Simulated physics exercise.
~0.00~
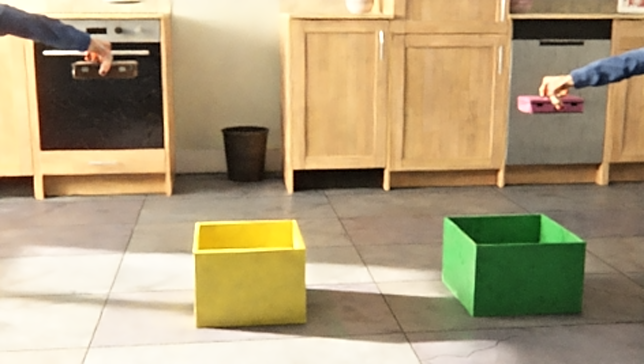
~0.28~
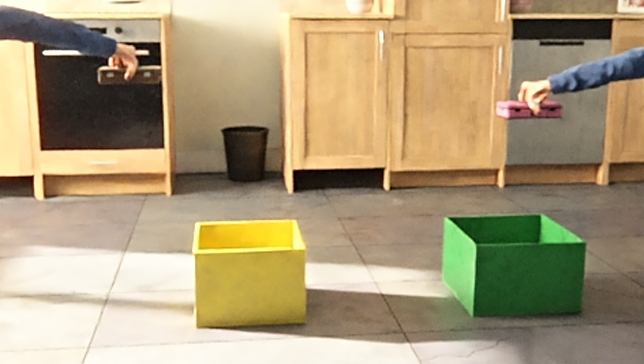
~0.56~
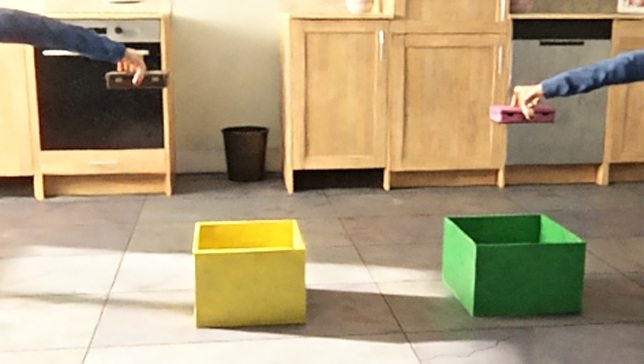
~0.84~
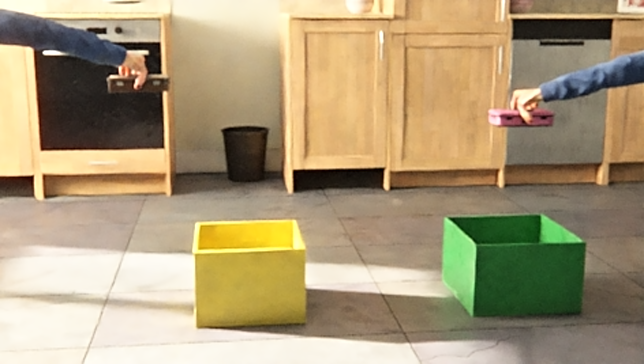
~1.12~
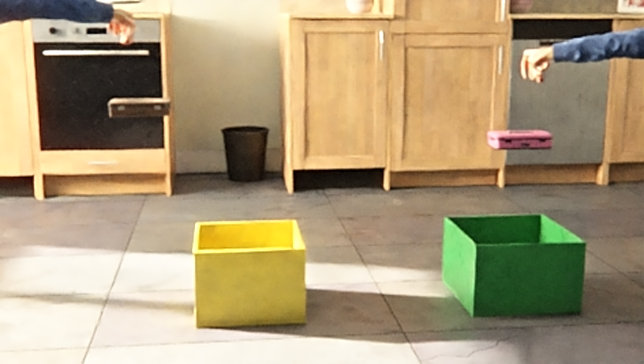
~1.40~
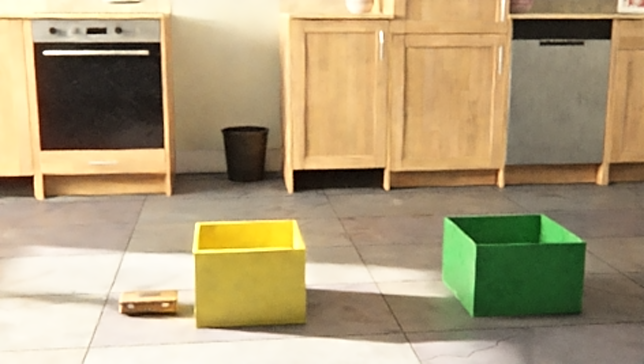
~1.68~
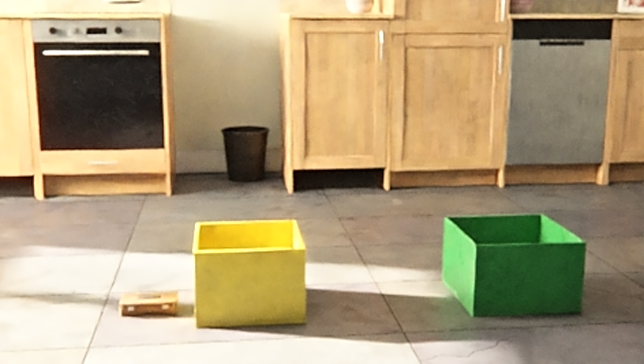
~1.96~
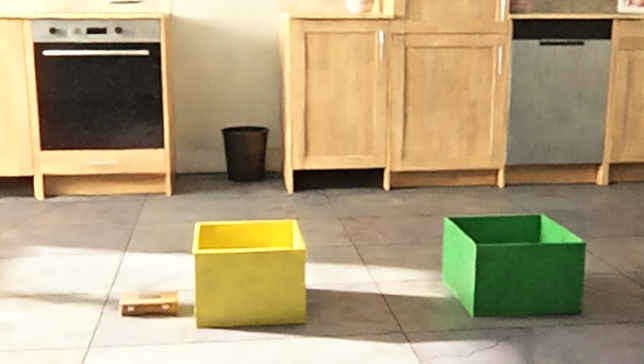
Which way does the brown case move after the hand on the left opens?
It moves down, ending on the floor just to the left of the yellow box.
